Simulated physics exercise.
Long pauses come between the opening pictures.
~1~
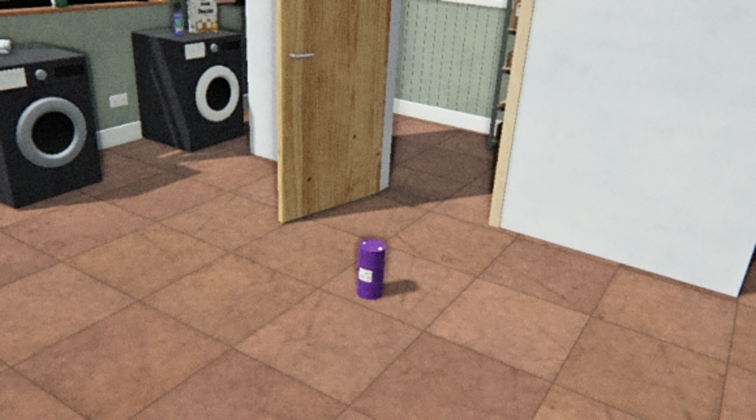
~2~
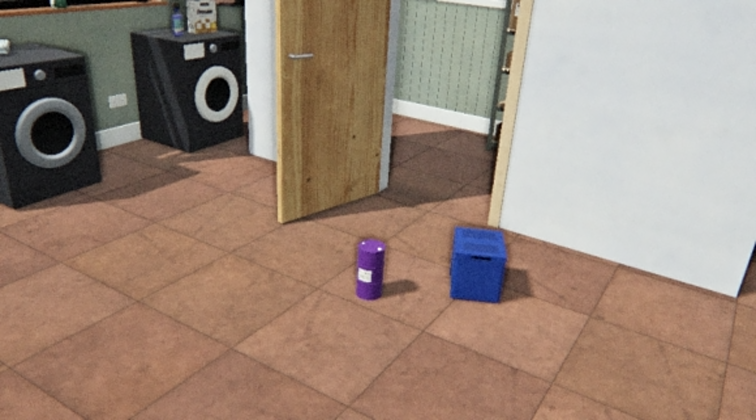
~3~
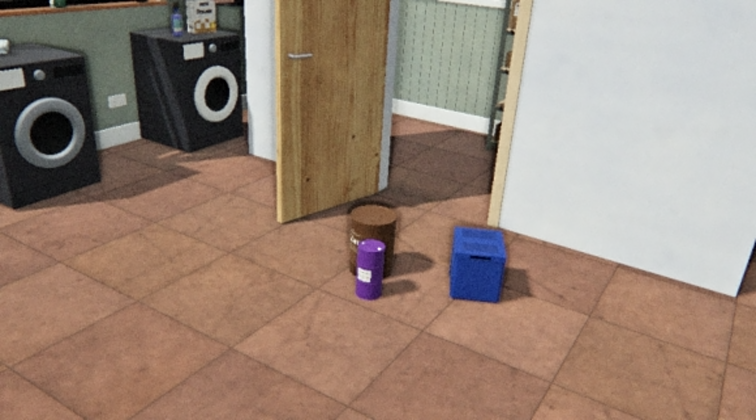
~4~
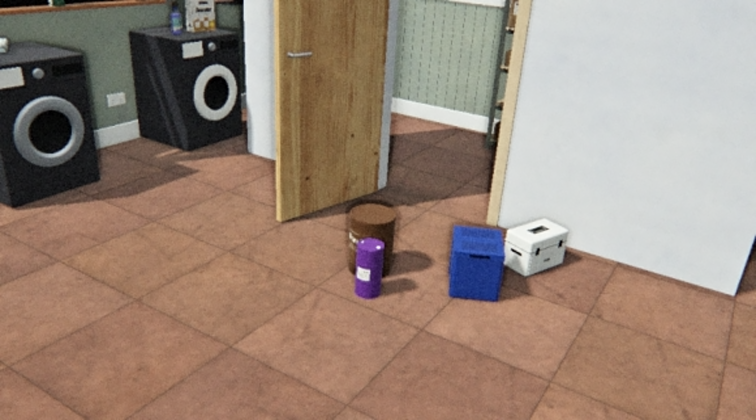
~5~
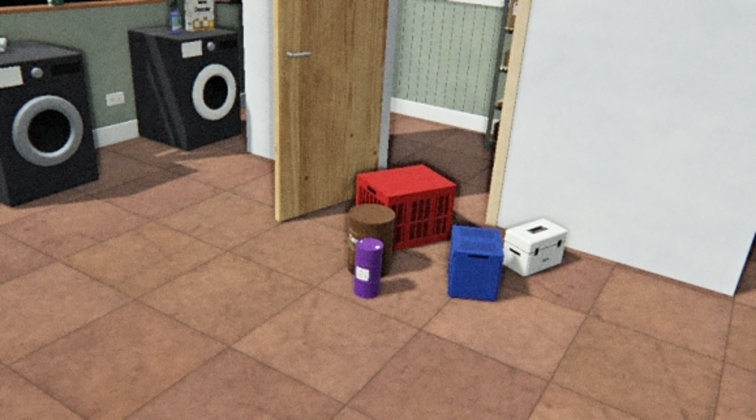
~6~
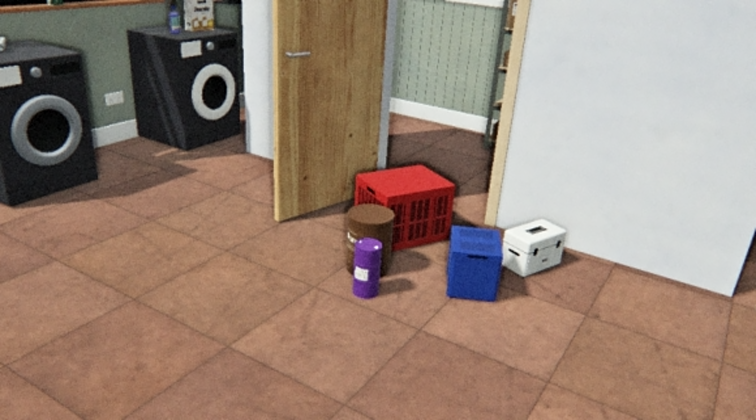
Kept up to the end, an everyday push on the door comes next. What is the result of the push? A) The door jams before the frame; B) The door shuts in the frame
The door jams before the frame (A).
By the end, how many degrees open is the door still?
Near 65° open.
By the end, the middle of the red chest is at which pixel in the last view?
At about (415, 209).
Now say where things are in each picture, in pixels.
The first frame shows door wide open and still.
The second frame shows door wide open and still; purple canister (370, 270).
The third frame shows door wide open and still; blue tote (476, 265).
The fourth frame shows door wide open and still; brown pail (372, 241); purple canister (369, 269).
The fifth frame shows door wide open and still; white toolbox (534, 247); blue tote (474, 264).
The sixth frame shows door wide open and still; red chest (403, 207); brown pail (370, 241).
Then, 0.50 s on from there, open by 96°.
Then, 0.90 s on from there, open by 80°.
Then, 1.10 s on from there, open by 71°.
Then, 1.30 s on from there, open by 66°; red chest shifted a little near (412, 208).
In the end, open by 65°; all 5 unmoved. At the end, from the last picture's camera, red chest near (415, 209).
